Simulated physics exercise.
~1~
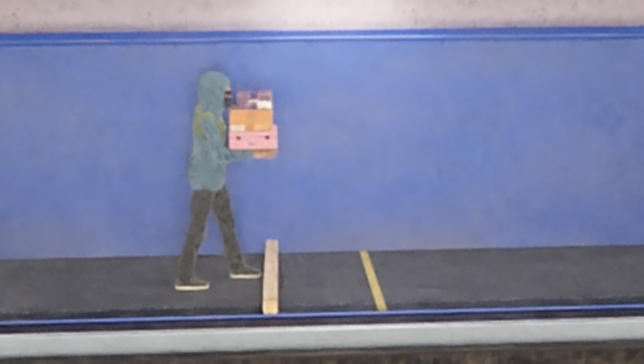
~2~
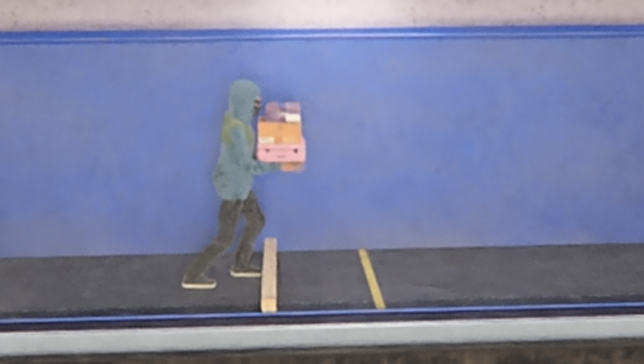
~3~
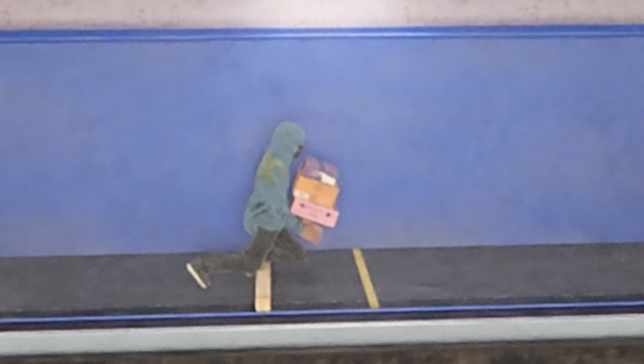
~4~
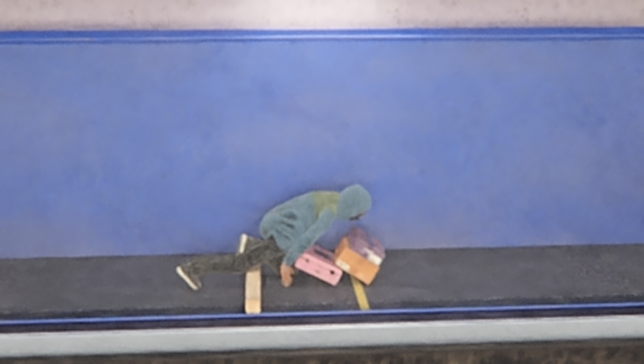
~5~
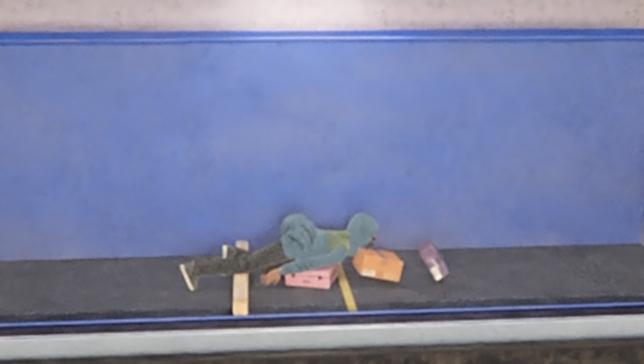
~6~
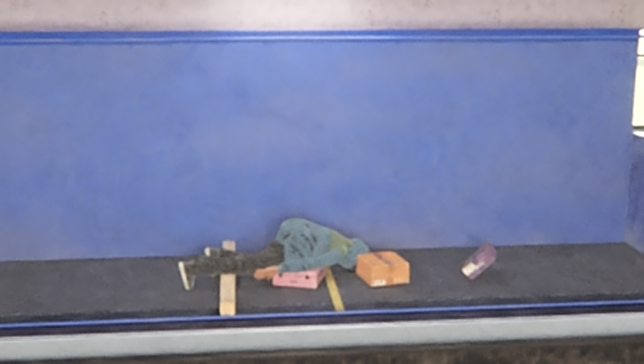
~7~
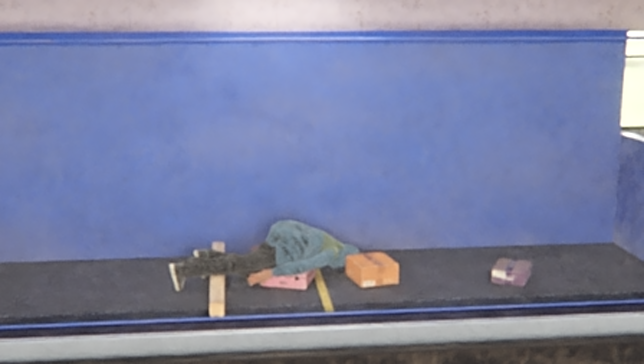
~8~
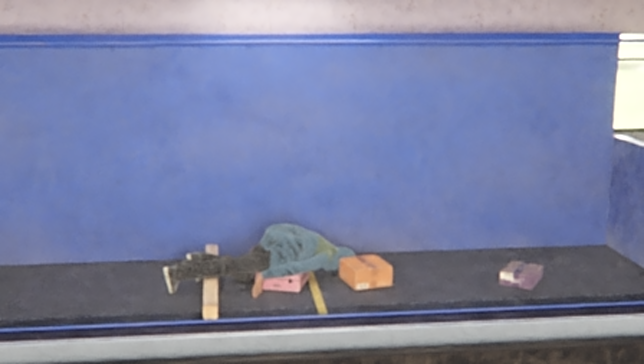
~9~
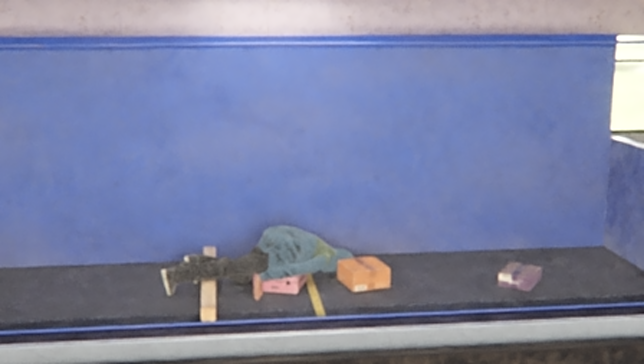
On a dark floor before a blue wall, a hooded person carrying boxes toppling forward over a rail, parcels scattering right.
